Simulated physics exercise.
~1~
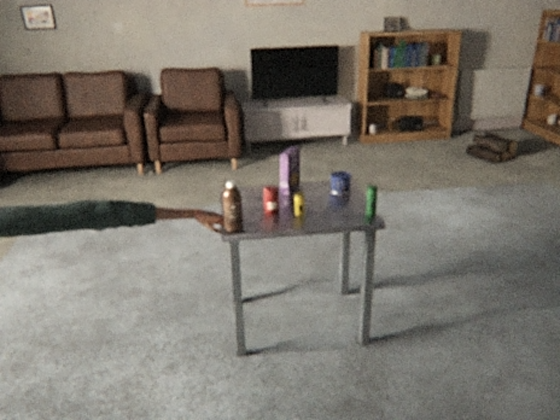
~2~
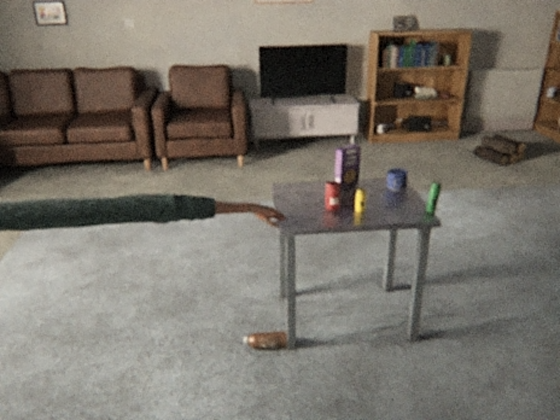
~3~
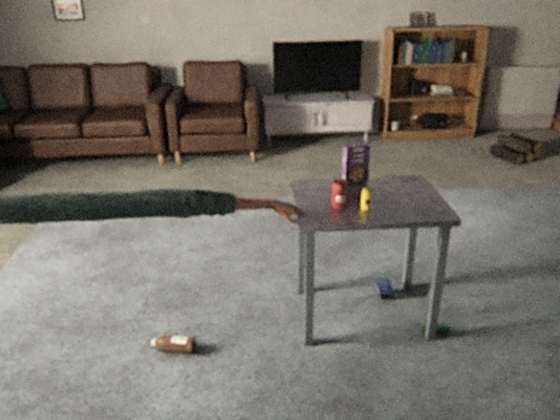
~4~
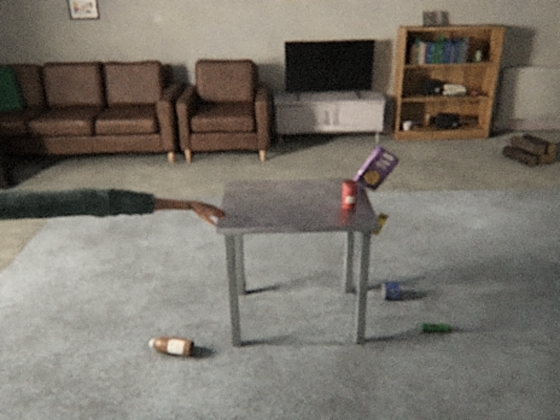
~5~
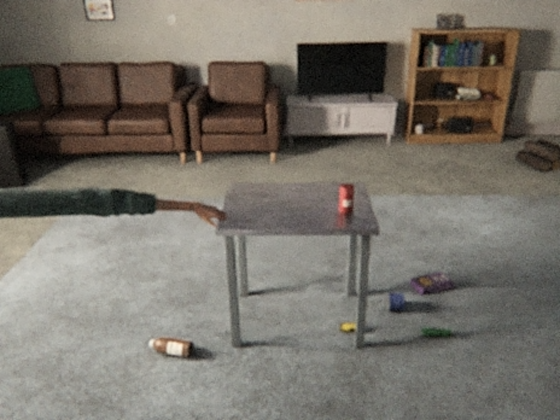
Arm jerking a small table back and forth, knocking bottle, shakers, tub and packet to the floor, leaving only red jar standing.
